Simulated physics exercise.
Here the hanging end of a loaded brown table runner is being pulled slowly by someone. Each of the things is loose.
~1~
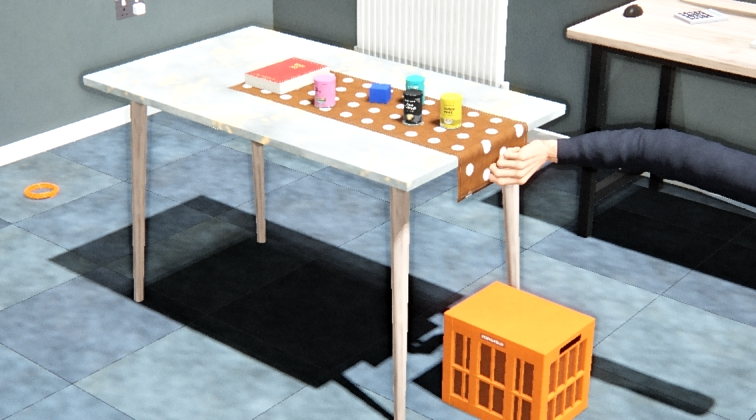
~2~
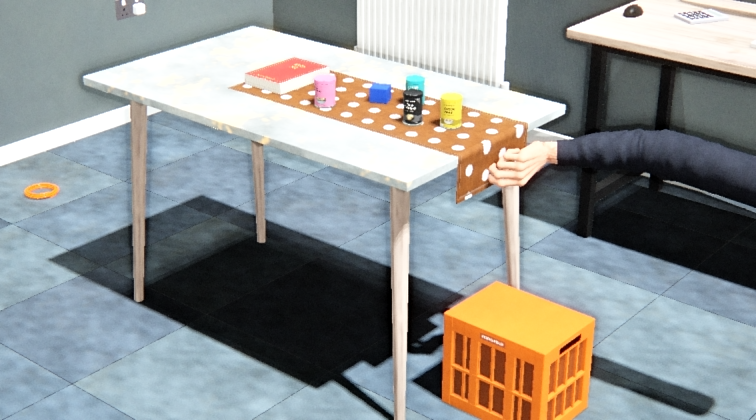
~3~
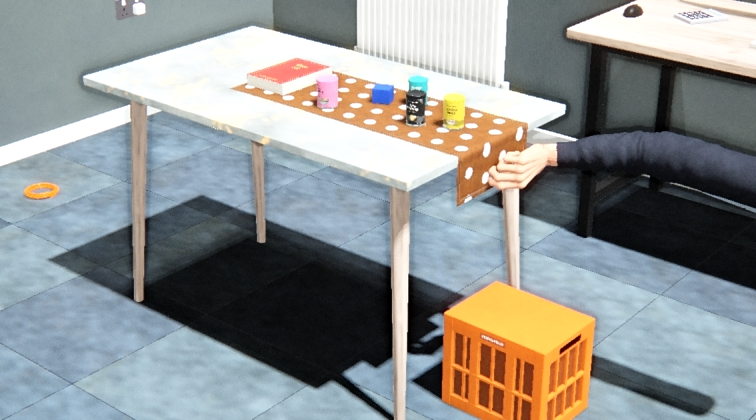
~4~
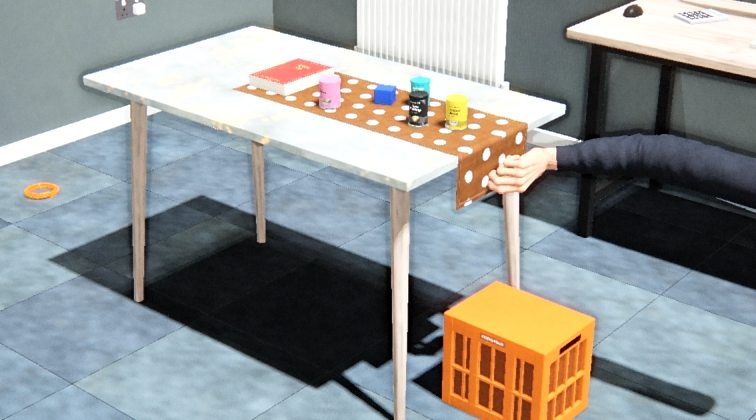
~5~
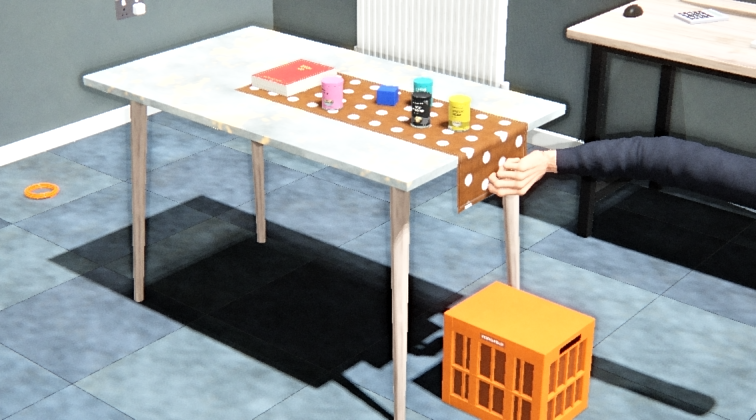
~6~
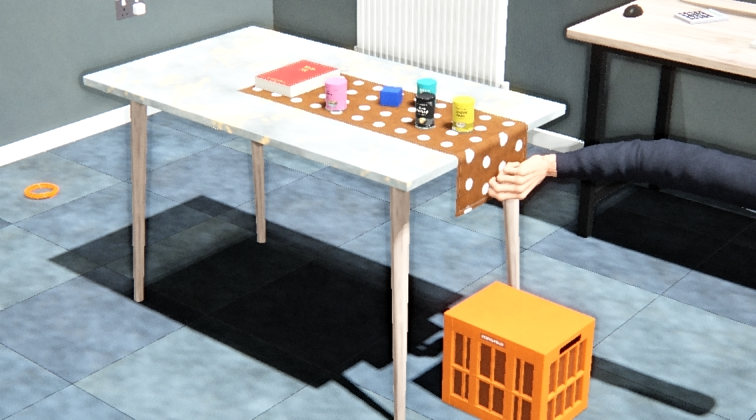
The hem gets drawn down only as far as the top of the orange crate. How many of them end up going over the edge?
Three items leave the top.
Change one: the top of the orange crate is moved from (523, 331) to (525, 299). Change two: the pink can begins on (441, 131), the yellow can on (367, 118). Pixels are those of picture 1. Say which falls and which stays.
Note: Pink can lost; yellow can kept on top.
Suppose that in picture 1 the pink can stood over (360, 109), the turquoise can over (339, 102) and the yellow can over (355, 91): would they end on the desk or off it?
Result - pink can: Still up; turquoise can: Still up; yellow can: Still up.
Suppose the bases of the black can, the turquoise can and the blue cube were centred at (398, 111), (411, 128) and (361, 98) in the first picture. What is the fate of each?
For the black can it's falling, for the turquoise can it's falling, for the blue cube it's staying.
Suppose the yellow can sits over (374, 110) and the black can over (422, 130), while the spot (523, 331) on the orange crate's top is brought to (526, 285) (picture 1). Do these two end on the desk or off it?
The yellow can? Safe. The black can? Lost.
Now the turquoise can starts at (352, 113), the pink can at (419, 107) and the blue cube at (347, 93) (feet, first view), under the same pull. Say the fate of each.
The turquoise can is still on top, the pink can is off the top and the blue cube is still on top.
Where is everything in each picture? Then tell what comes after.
In the first picture, hem (457, 203); yellow can (451, 96); black can (413, 92); turquoise can (415, 78); blue cube (380, 86); pink can (325, 78); top of the crate (523, 331).
In the second picture, hem (456, 204); yellow can (451, 96).
In the third picture, hem (457, 207); black can (416, 93).
In the fourth picture, hem (456, 210); turquoise can (421, 79); top of the crate (523, 331).
In the fifth picture, hem (458, 214); blue cube (388, 88).
In the sixth picture, hem (455, 217); yellow can (464, 99); black can (426, 95); turquoise can (427, 81); blue cube (391, 89); pink can (336, 81).
Soon after, hem near (491, 245); yellow can gone.
After that, hem near (491, 292); yellow can and black can gone.
In the end, hem on the crate; yellow can, black can and turquoise can gone. It carries off three.
